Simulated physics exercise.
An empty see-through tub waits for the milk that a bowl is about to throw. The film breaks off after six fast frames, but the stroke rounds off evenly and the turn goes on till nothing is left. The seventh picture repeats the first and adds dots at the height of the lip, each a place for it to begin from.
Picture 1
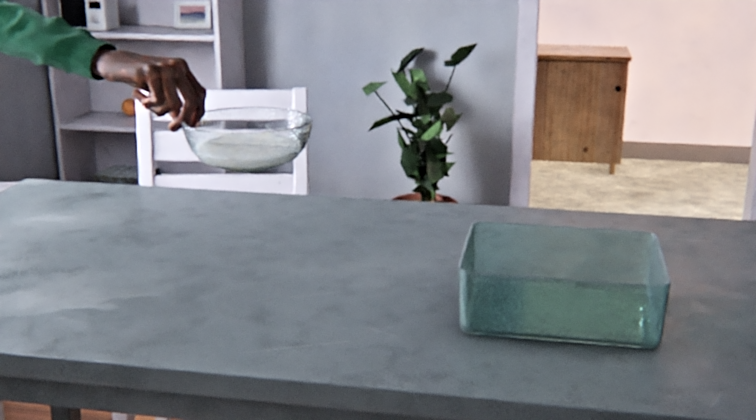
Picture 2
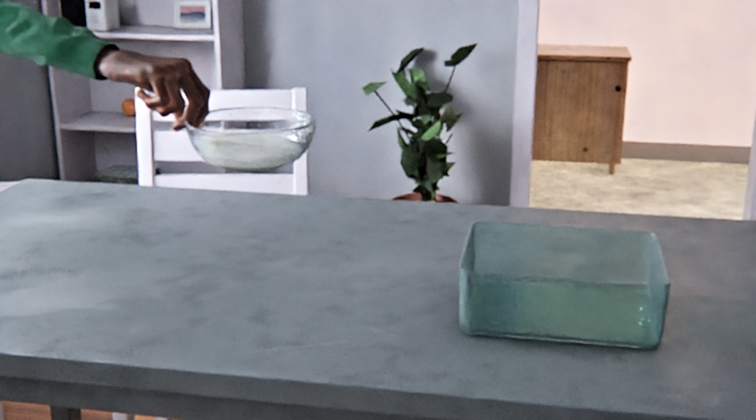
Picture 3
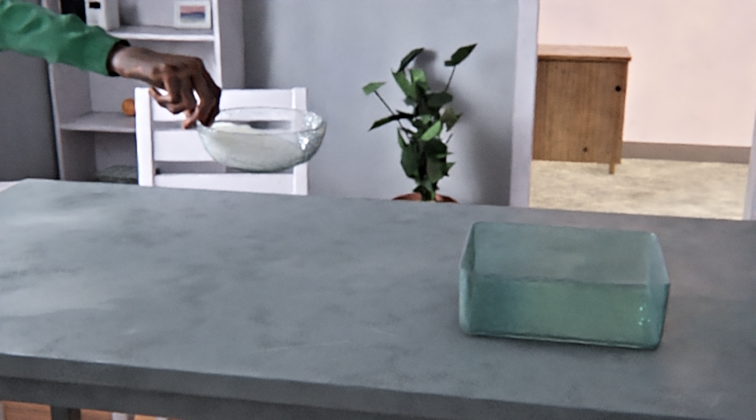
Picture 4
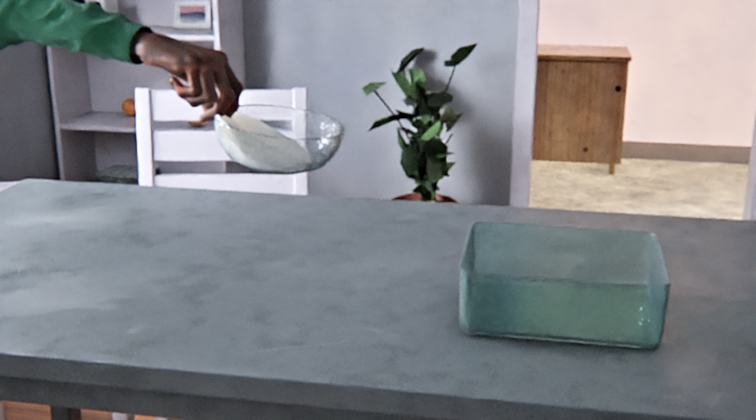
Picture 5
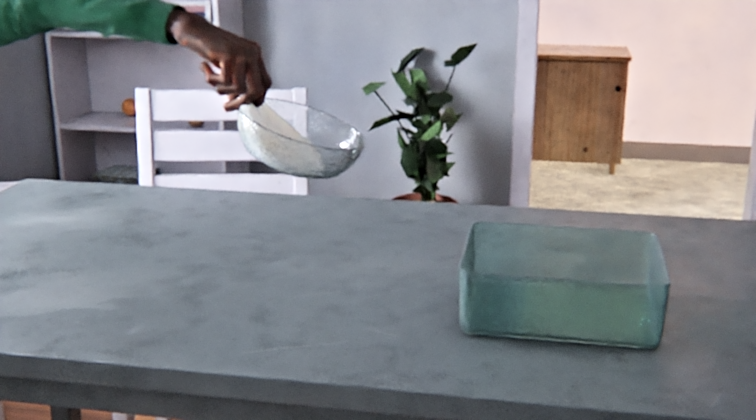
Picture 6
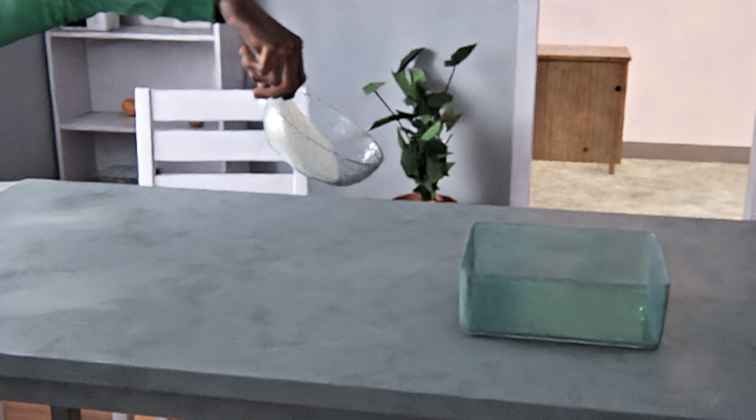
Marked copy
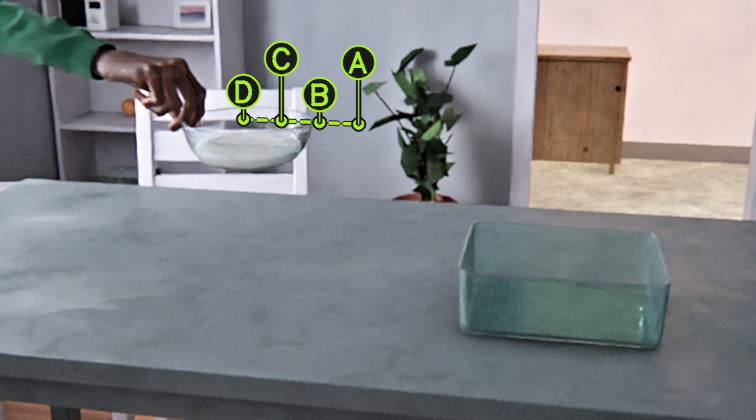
A dark-skinned hand in a green sleeve carries a clear glass bowl of whitish liquid rightward above a grey table, seen from a fixed, slightly raised view in a room. An empty greenish see-through tub sits at right, with white chair, shelves, leafy plant and wooden cabinet behind. The bowl starts level, then tilts increasingly down to the right, its milky contents shifting inside as the hand advances.
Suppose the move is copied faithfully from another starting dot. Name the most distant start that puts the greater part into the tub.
A will do.
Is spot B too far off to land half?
Yes, that goes wrong.
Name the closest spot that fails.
That would be B.
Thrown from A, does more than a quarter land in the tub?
Yes, it does.
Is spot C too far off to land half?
Yes, it does.
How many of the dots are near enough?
One of the four.
On the marked copy, A at (358, 124); B at (319, 122); C at (281, 120); D at (243, 119).
With A, about 64 % lands in the tub, 24 % falls short and 12 % goes beside or beyond.
With B, about 30 % lands in the tub, 64 % falls short and 7 % goes beside or beyond.
With C, about 9 % lands in the tub, 87 % falls short and 4 % goes beside or beyond.
With D, about 1 % lands in the tub, 98 % falls short.
